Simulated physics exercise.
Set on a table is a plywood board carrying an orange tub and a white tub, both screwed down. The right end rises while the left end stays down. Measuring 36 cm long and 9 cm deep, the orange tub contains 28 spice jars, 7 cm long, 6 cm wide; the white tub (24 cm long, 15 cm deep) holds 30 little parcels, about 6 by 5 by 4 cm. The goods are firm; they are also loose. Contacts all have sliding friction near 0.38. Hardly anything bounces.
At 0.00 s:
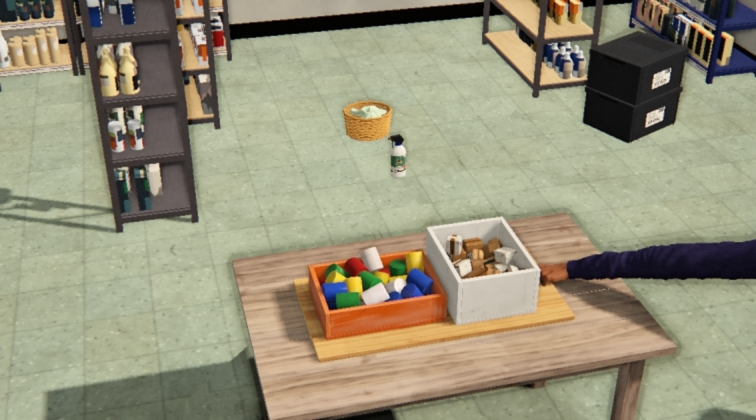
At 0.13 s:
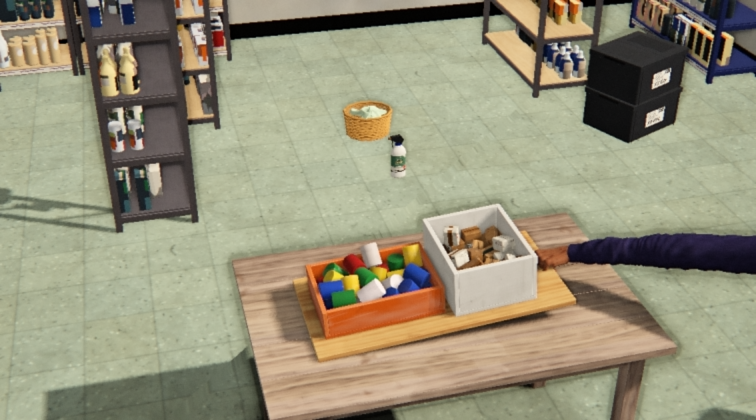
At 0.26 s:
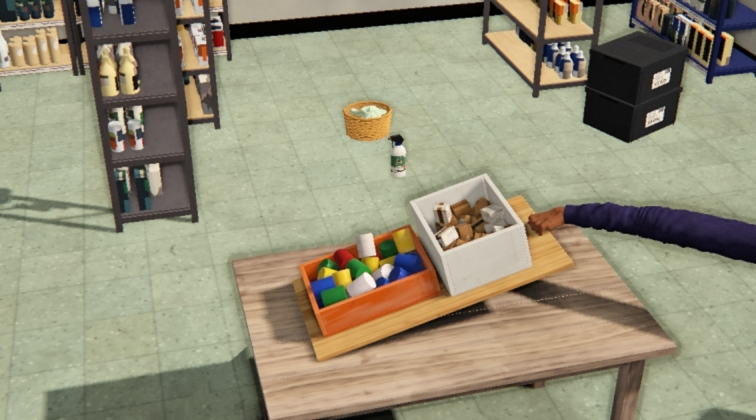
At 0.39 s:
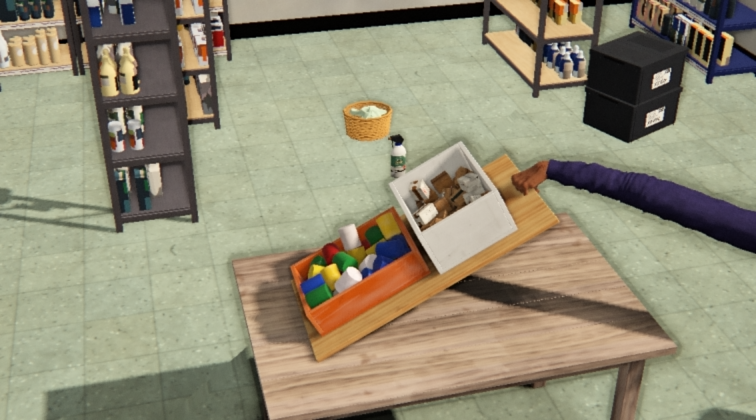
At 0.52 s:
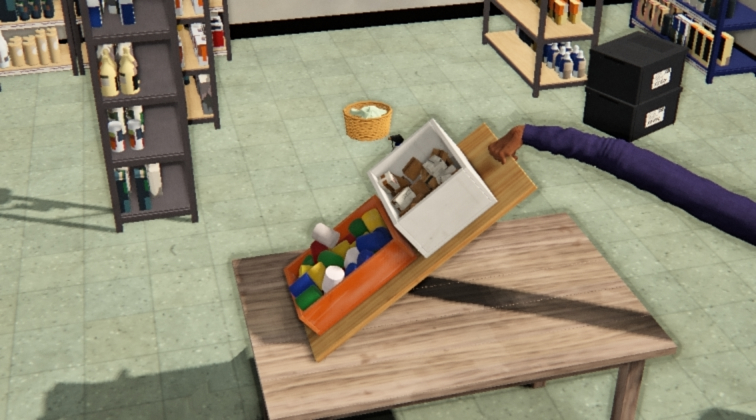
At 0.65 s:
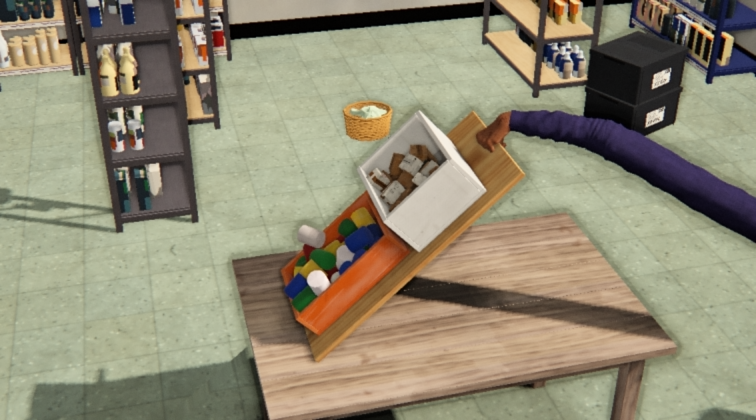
On a table, a hand steeply raises the right end of a board carrying two filled tubs.
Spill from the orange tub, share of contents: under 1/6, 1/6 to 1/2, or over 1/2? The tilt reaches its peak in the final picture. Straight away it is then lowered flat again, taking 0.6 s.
Fraction out: Smaller than one-sixth.
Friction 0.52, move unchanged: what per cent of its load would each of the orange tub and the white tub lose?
That would cost the orange tub 10 and the white tub 0 per cent of the load.
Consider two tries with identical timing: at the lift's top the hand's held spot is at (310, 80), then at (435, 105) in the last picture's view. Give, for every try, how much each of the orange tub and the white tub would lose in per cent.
Orange tub: 80 %, then 40 %; white tub: 100 %, then 20 %.
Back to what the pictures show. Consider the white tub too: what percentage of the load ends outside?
White tub: 0%.
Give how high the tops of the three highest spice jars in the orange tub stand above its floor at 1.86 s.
Roughly 12 cm high.
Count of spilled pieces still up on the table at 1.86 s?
About 2.
After 0.84 s, tilt 32°; 0 of 28 out of the orange tub and 0 of 30 out of the white tub.
After 1.08 s, tilt 8°; 2 of 28 out of the orange tub and 0 of 30 out of the white tub.
After 1.42 s, tilt 0°; 2 of 28 out of the orange tub and 0 of 30 out of the white tub.
Outcome (at 1.86 s), 2 of 28 out of the orange tub and 0 of 30 out of the white tub. Asked share, 2 of 28, 7 per cent.
